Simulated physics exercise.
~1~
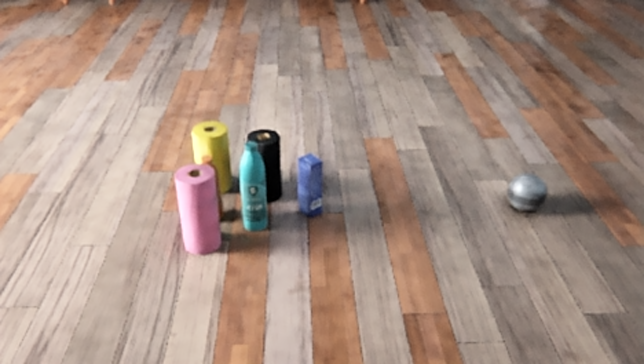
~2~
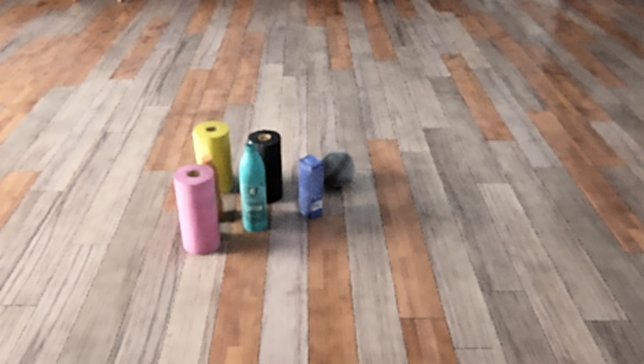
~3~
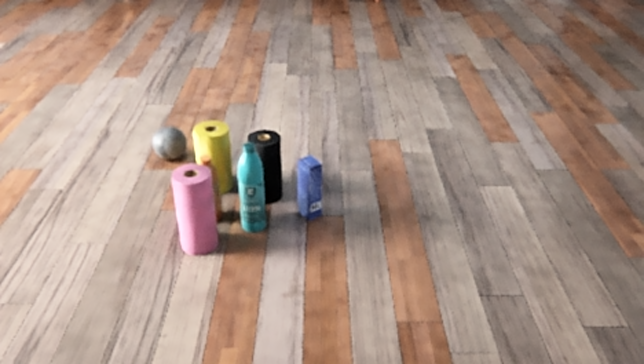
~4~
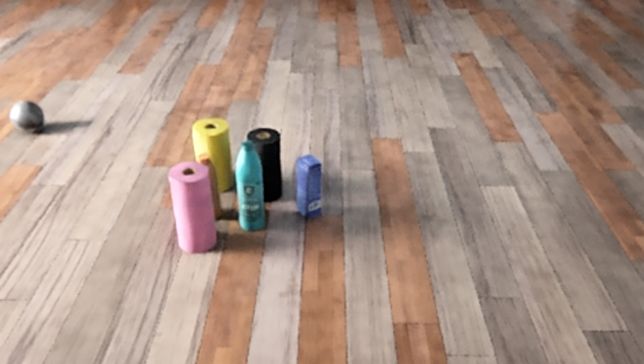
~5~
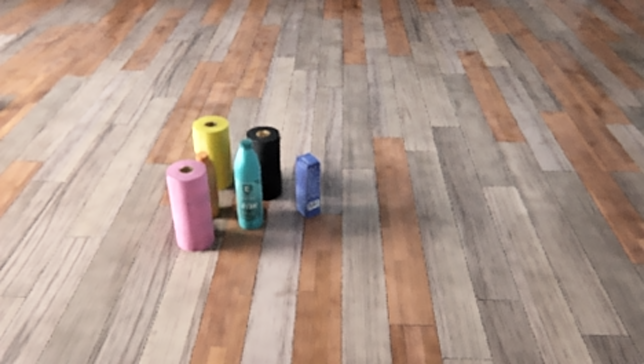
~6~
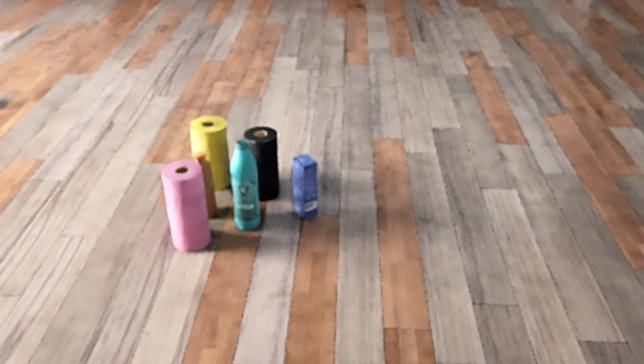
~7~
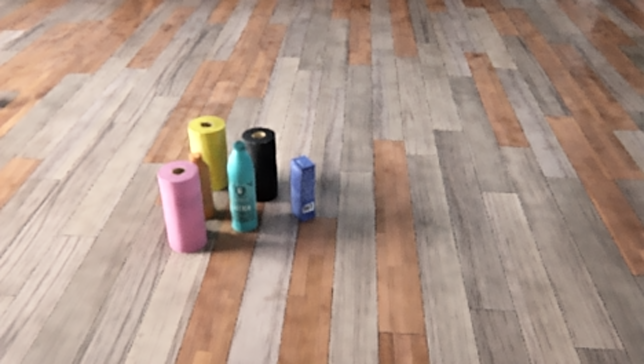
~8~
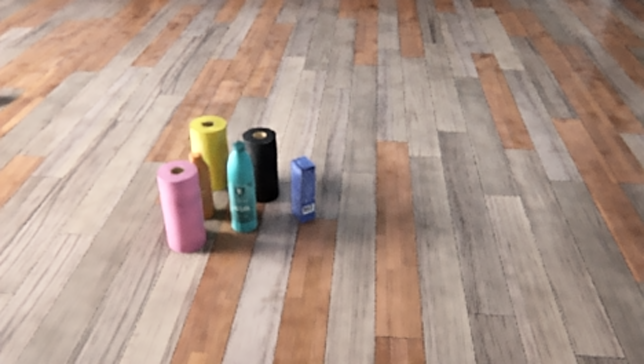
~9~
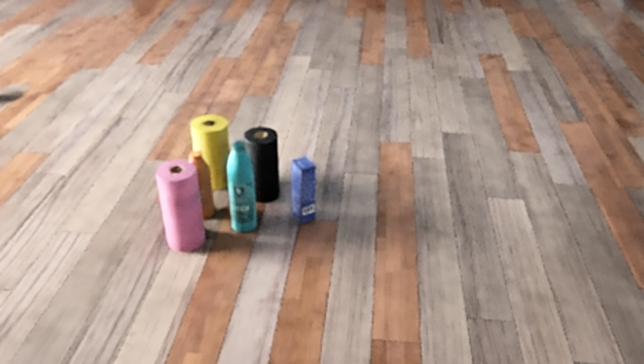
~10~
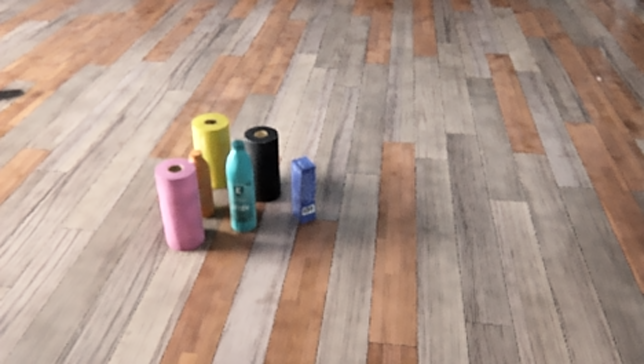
A floor of grey and reddish-brown wooden planks is seen from above at an angle, the view drifting slightly sideways. Left of centre stands a cluster of household things, with a pink roll in front, a yellow roll and a black roll behind, a turquoise bottle between them, an orange bottle mostly hidden, and a blue carton at the right. A grey ball rolls in from the right, passes behind the carton and the rolls, and emerges beyond the yellow roll. It continues left and leaves the view, while every standing piece stays upright in its place.
